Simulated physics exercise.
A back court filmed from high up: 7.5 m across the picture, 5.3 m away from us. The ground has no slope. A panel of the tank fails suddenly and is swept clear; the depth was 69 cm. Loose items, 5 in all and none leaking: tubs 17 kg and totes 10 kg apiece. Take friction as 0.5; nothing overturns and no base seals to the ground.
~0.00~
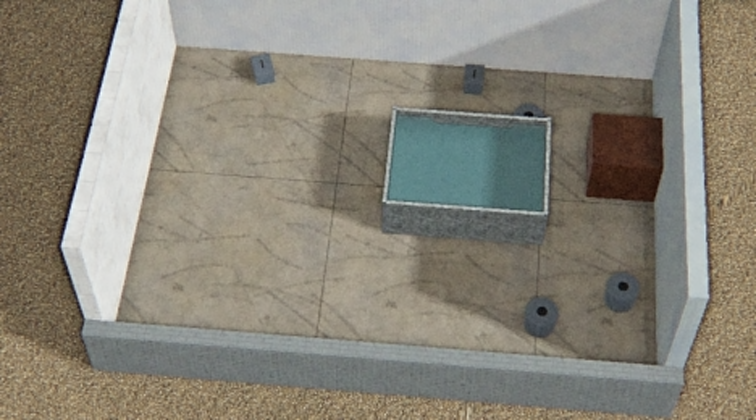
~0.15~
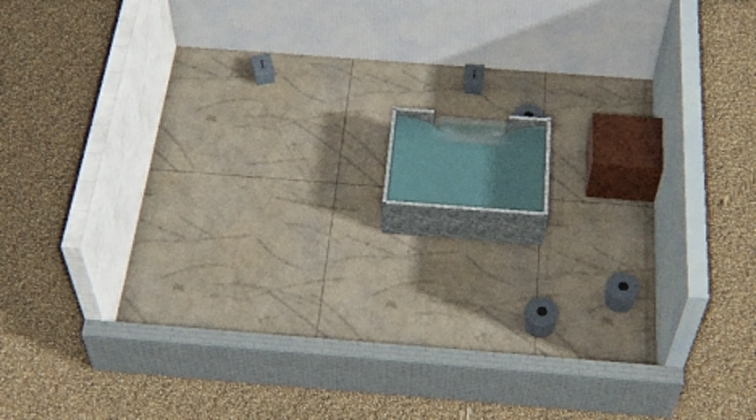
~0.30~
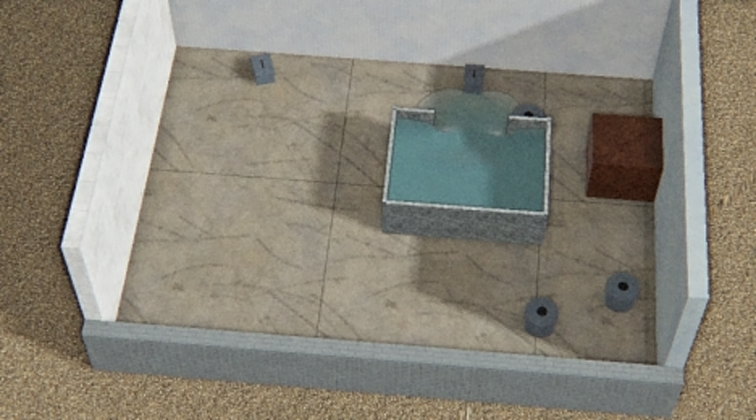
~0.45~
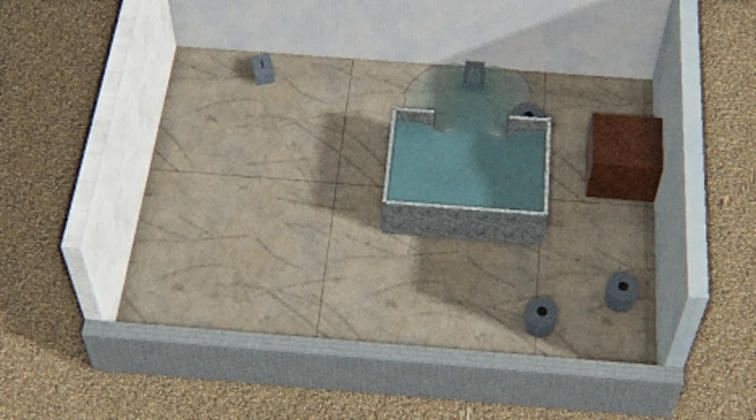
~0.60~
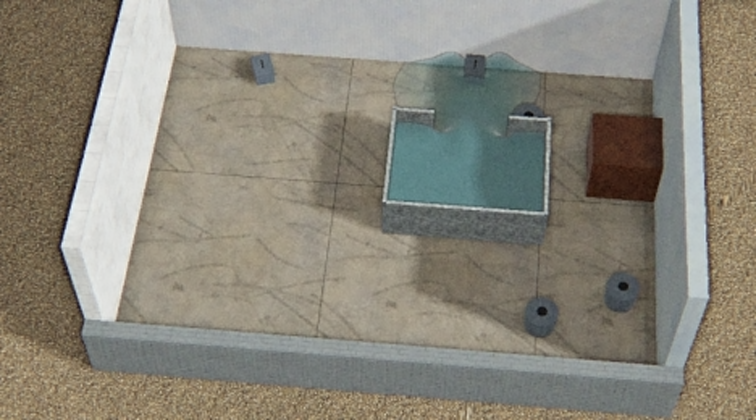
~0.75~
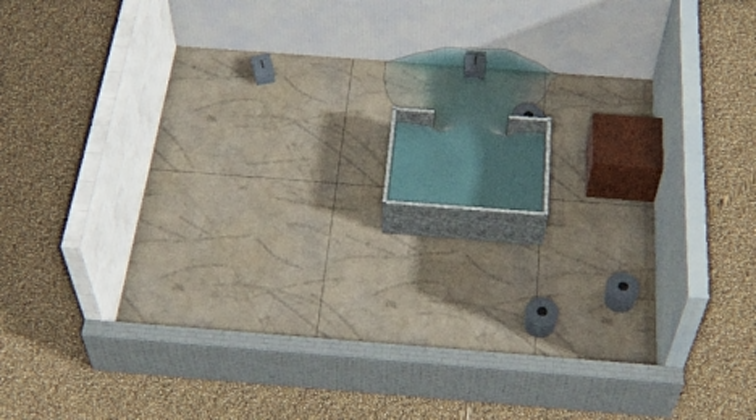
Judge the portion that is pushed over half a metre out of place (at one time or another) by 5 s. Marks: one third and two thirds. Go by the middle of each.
Share: From one to two thirds.
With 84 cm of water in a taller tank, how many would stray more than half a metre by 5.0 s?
Then 3.
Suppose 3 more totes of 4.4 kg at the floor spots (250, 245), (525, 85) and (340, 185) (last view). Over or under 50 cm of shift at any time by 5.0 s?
In that order: Under, past it, short of it.
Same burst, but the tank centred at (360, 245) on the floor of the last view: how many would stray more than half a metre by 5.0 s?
Then 2.
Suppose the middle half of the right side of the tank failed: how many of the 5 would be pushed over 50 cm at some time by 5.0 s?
Then 3.
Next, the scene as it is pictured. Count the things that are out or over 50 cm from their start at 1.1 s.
I count 0.
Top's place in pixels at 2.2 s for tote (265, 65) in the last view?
Near (205, 71).
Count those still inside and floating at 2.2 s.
1 of them.
After 1.1 s 0 of 5 are over 50 cm from their spots; 1 afloat.
After 2.2 s 1 of 5 are over 50 cm from their spots; 1 afloat.
After 3.5 s 2 of 5 are over 50 cm from their spots; 3 afloat.
After 5.0 s 3 of 5 are over 50 cm from their spots, and 3 have been at some point; 1 afloat.
